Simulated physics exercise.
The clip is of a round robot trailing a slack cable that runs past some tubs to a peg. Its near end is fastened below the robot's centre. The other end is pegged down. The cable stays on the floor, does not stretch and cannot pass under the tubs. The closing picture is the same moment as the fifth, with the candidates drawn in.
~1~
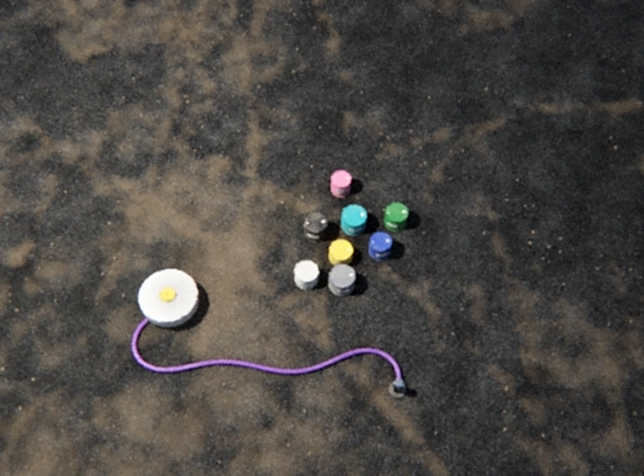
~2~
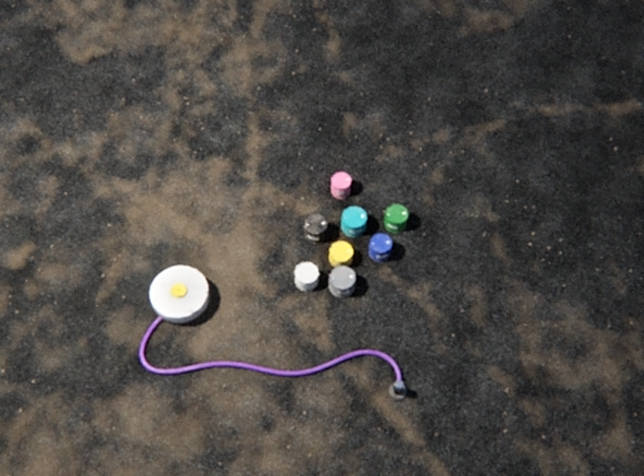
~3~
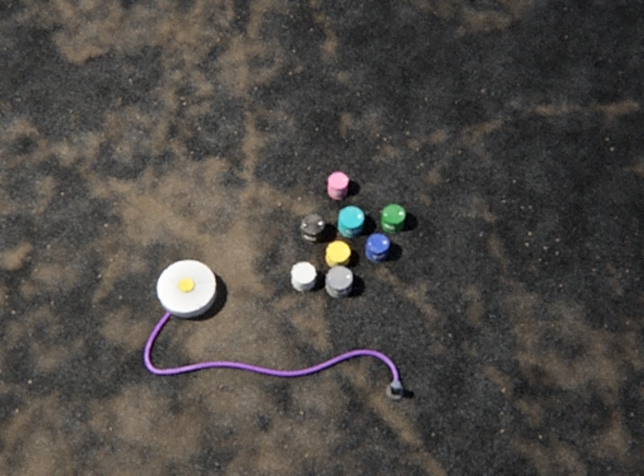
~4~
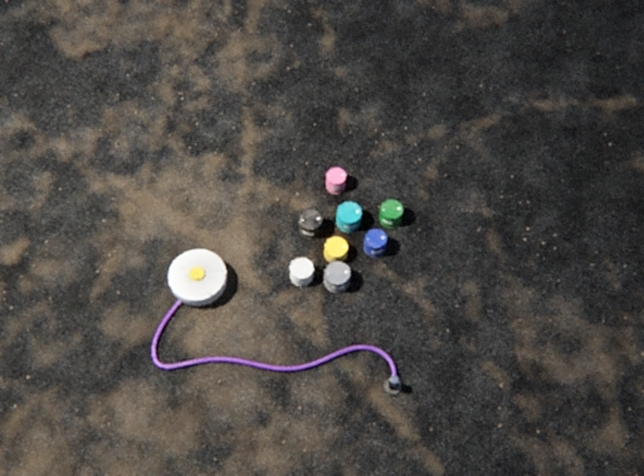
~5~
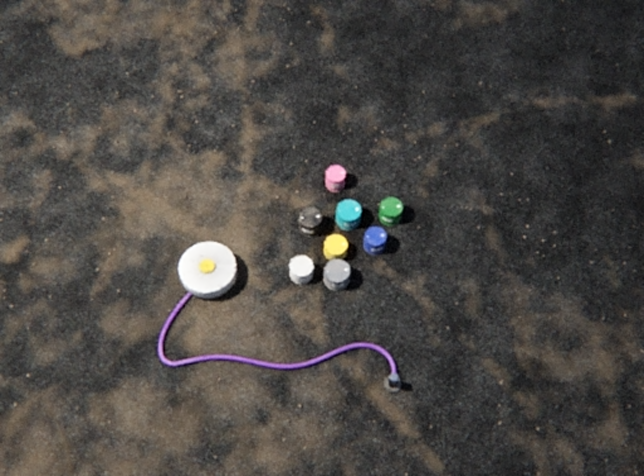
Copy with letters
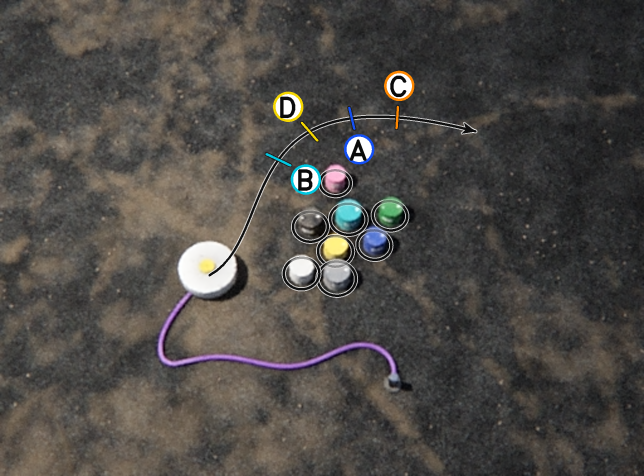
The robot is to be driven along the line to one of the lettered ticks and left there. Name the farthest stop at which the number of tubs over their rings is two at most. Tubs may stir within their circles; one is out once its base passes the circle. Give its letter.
A is the last stop within the limit.
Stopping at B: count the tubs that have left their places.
The count is none.
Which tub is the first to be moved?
White.
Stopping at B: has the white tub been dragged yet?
No.
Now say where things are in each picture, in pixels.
The first picture shows blue tub (380, 246); pink tub (341, 184); grey tub (342, 280).
The second picture shows robot (180, 295); green tub (396, 218).
The third picture shows robot (188, 290); peg (395, 388).
The fourth picture shows robot (198, 278); turquoise tub (349, 217).
The fifth picture shows robot (208, 271); blue tub (375, 241); pink tub (336, 179); grey tub (337, 275).
On the marked copy, A at (352, 118); B at (278, 160); C at (397, 117); D at (310, 132); the route from (210, 275) via (306, 134) to (476, 131).
With A. Early on, robot (253, 204).
Further on, robot (291, 140).
At the end, robot (352, 113); white tub (312, 266); one over the rings.
As for the rest, B is within the limit but short; C has four over the rings; D is within the limit but short.
